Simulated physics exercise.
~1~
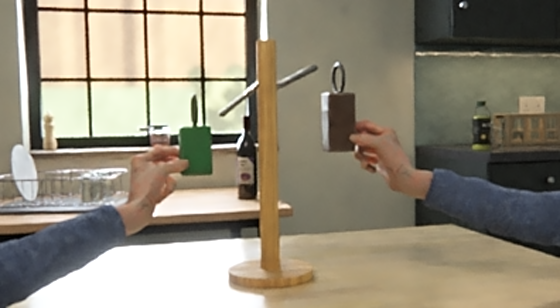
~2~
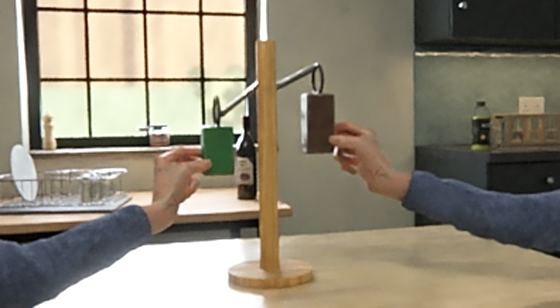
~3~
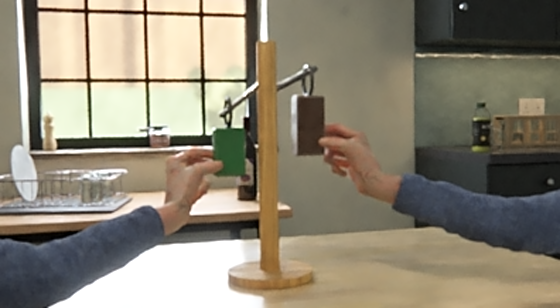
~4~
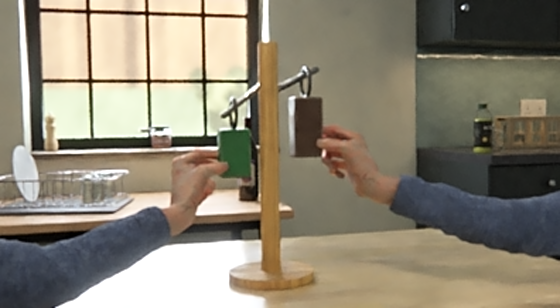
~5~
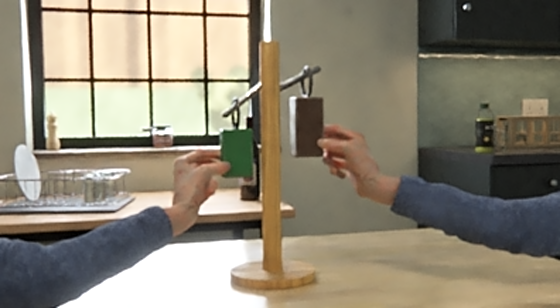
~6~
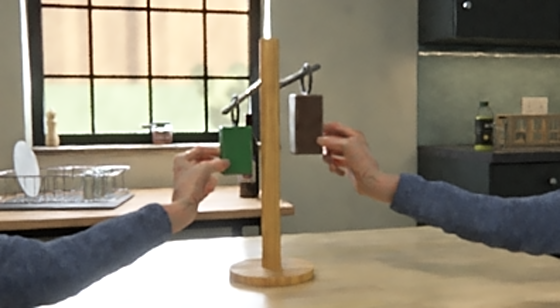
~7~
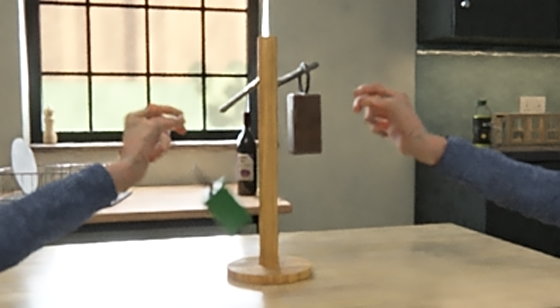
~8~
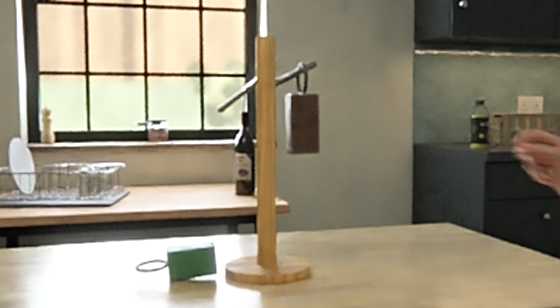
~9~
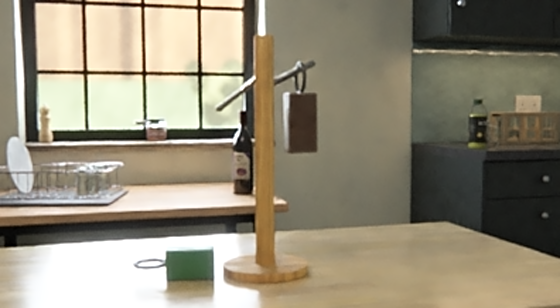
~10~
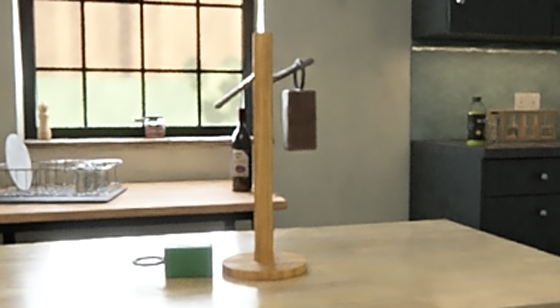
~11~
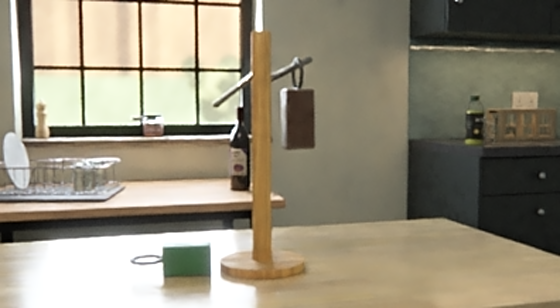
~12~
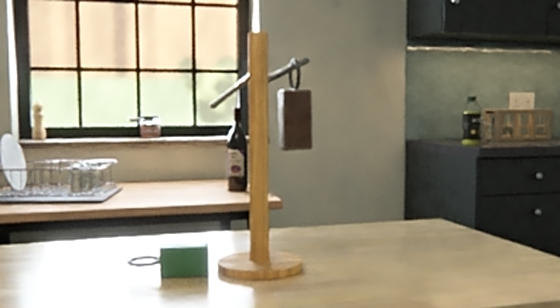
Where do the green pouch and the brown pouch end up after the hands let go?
The brown pouch stays hanging on the right side of the stand. The green pouch drops and ends up lying on the table to the left of the stand.
